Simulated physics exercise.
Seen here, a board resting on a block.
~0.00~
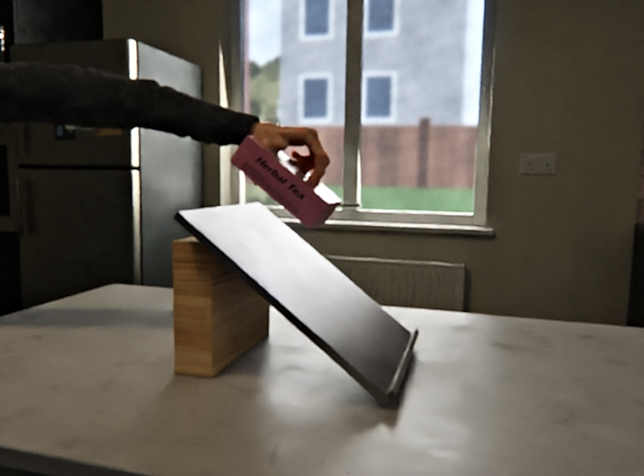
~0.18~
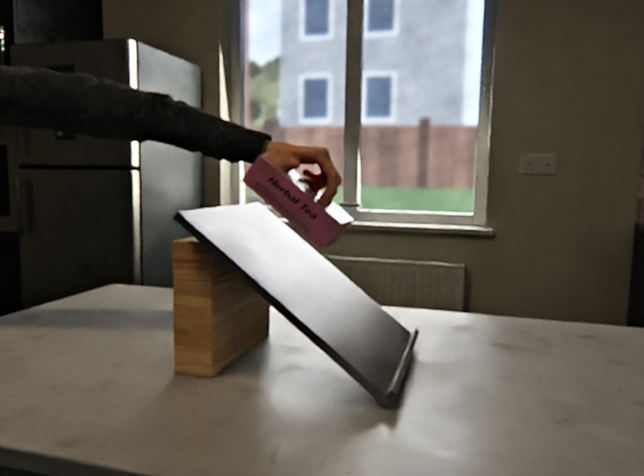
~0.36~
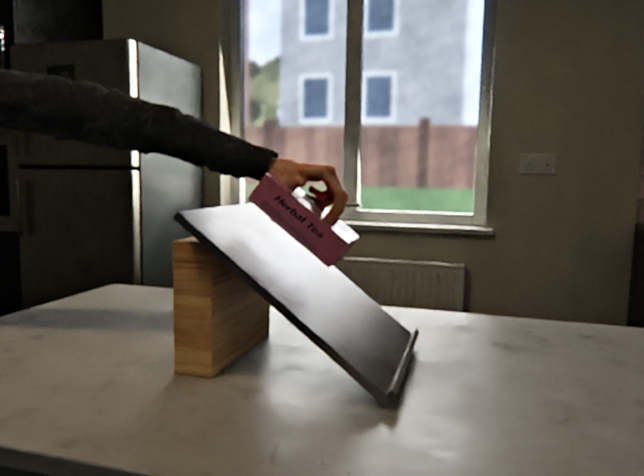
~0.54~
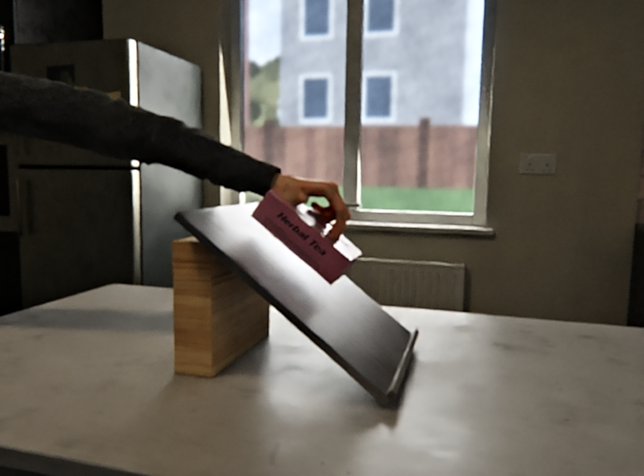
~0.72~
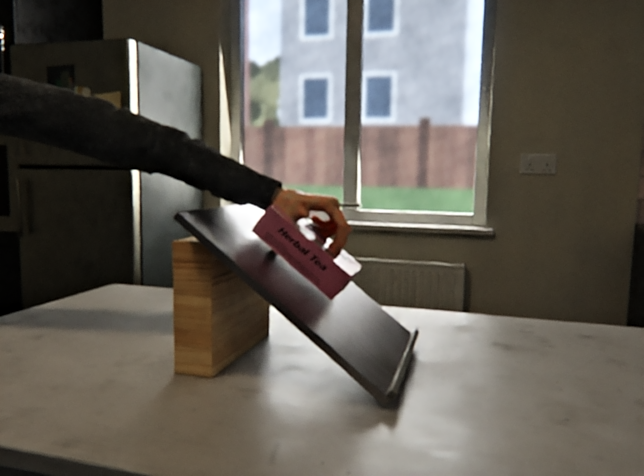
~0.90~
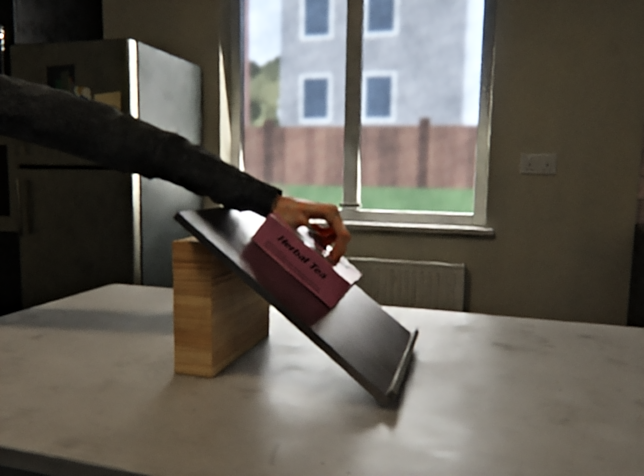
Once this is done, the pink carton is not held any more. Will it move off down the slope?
Yes, it heads down the slope.
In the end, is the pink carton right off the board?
Once it settles, it is resting on top.
Around 1.10 s, pink carton displaced a little near (316, 264).
Around 1.20 s, pink carton displaced a little near (340, 285).
Around 1.30 s, pink carton displaced about its own width near (371, 310).
Finally (1.9 s), moved from the start, pink carton. Final places as the last picture's camera would see them, pink carton near (370, 311). The pink carton goes downhill.
